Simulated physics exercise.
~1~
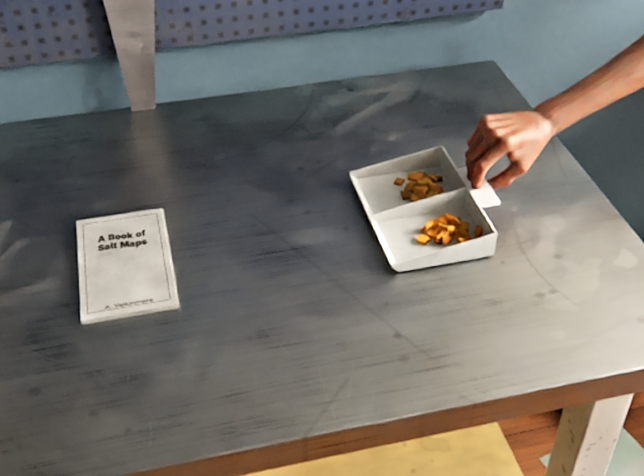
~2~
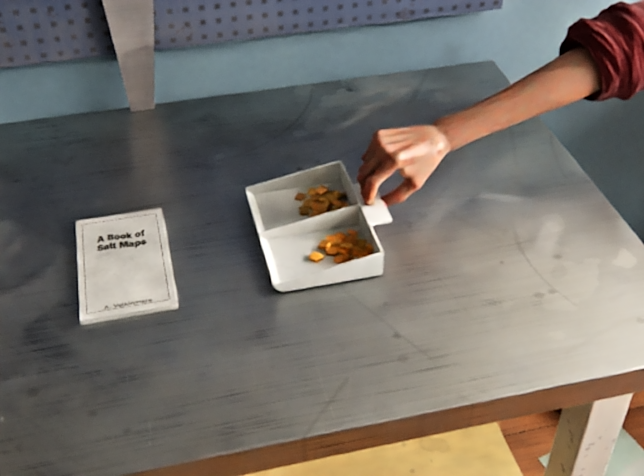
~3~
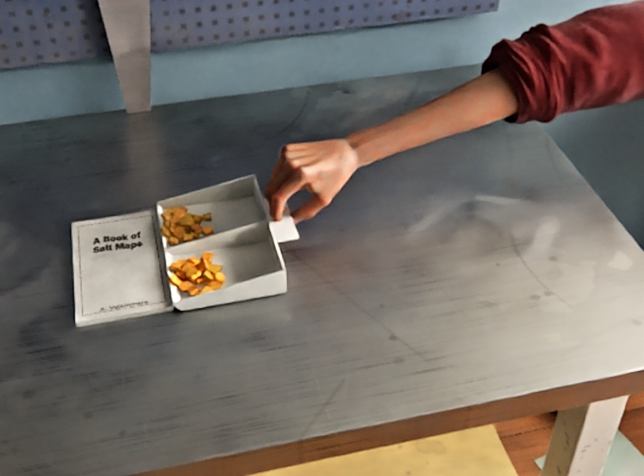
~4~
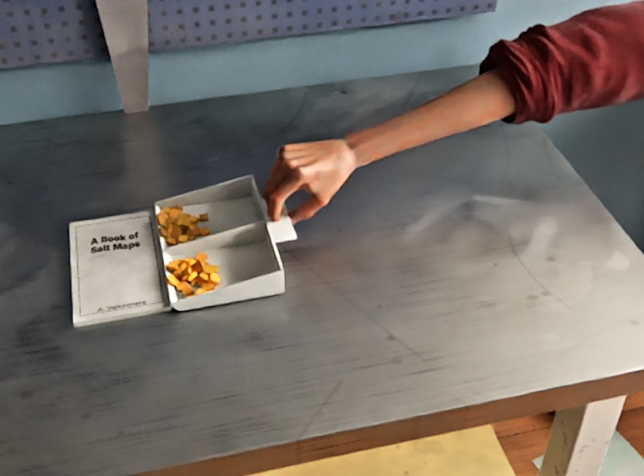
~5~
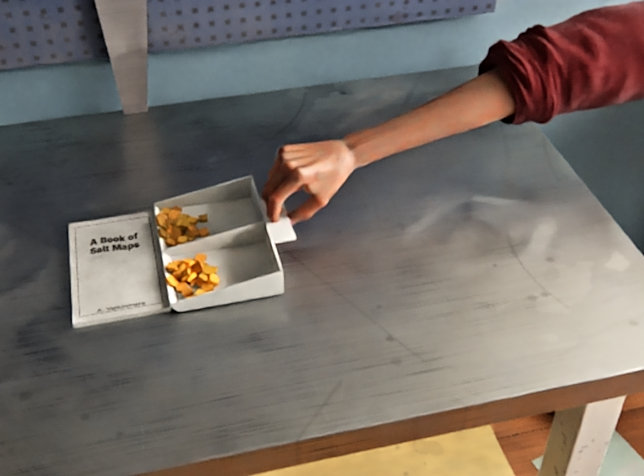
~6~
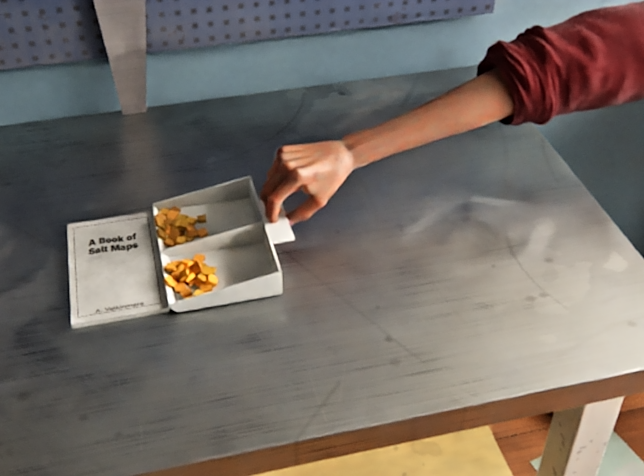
On a worn metal table, a hand sliding a divided tray left until it stops against a thin book, orange pieces shifting but staying inside.
